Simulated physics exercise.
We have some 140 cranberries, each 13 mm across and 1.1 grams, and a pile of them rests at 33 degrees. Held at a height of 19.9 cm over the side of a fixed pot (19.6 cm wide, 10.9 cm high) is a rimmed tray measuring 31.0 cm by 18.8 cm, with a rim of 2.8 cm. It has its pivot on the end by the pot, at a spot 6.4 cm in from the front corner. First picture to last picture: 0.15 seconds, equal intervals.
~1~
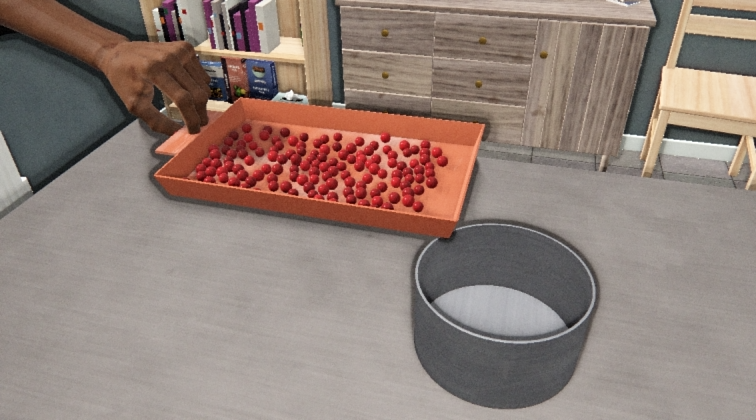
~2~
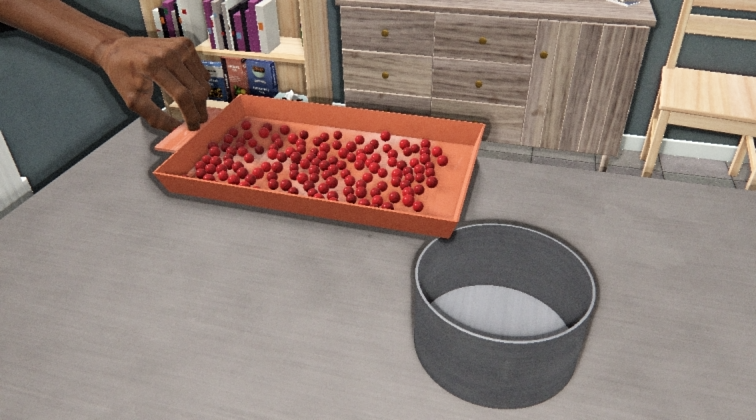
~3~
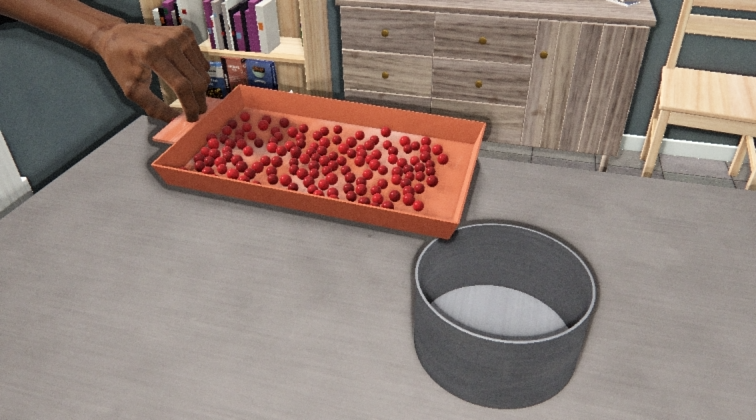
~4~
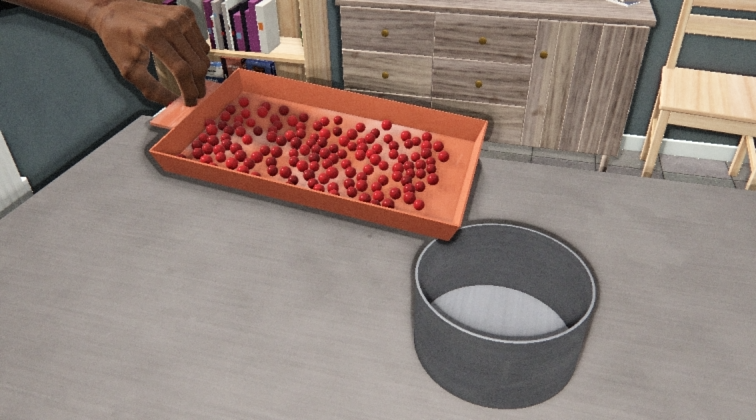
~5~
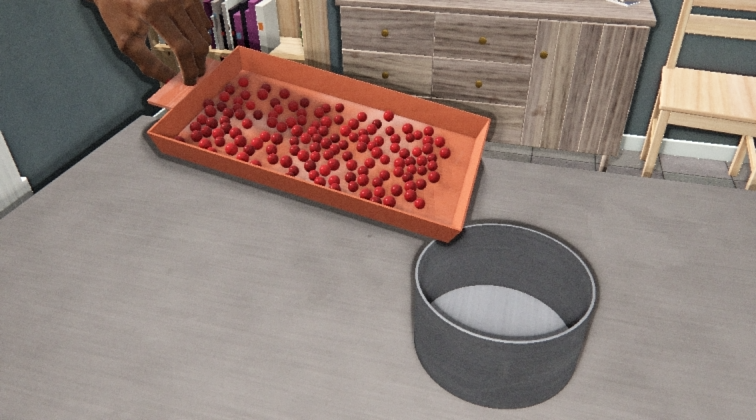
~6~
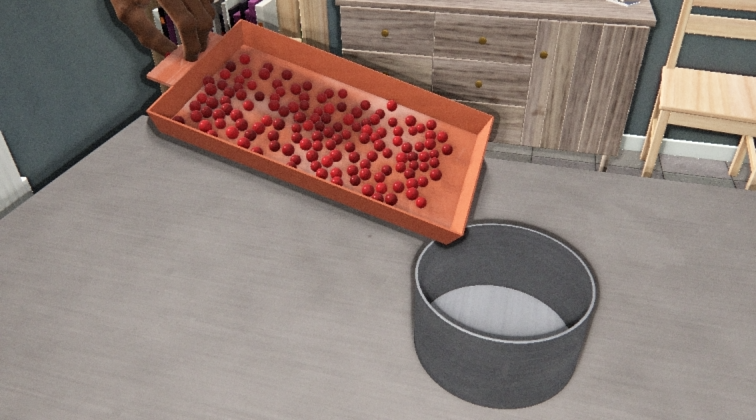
An orange tray scattered with small red berries lay nearly flat on a gray table beside a round dark pot, then a hand steadily raised its left end, slanting it down toward the right.
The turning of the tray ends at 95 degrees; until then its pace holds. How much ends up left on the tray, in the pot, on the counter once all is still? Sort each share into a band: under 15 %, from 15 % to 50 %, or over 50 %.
Left on the tray: Under 15 %; pot: Over 50 %; counter: From 15 % to 50 %.
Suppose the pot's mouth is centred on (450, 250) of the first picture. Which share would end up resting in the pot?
Estimate: ~ 20 %.
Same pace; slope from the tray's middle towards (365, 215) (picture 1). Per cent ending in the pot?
Something like 45 per cent of the pieces.
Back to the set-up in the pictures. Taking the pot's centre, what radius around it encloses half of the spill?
Roughly 26 cm from the centre.
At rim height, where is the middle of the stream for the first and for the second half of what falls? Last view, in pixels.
Earlier half close to (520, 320), later half at (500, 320) in pixels.
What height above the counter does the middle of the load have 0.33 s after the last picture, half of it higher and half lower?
Some 24 cm above the counter.
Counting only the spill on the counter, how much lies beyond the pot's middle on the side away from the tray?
Around 100 in a hundred.
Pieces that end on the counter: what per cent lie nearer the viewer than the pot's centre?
About 100 percent of the spill.
Then, 0.20 s after the last picture, tilt 59 degrees; the tray holds 100 %, the pot 0 %.
Then, 0.33 s after the last picture, tilt 85 degrees; the tray holds 100 %, the pot 0 %.
Then, 0.59 s after the last picture, tilt 95 degrees; the tray holds 5 %, the pot 65 %.
In the end, tray 0 %, pot 70 %, counter 30 %.
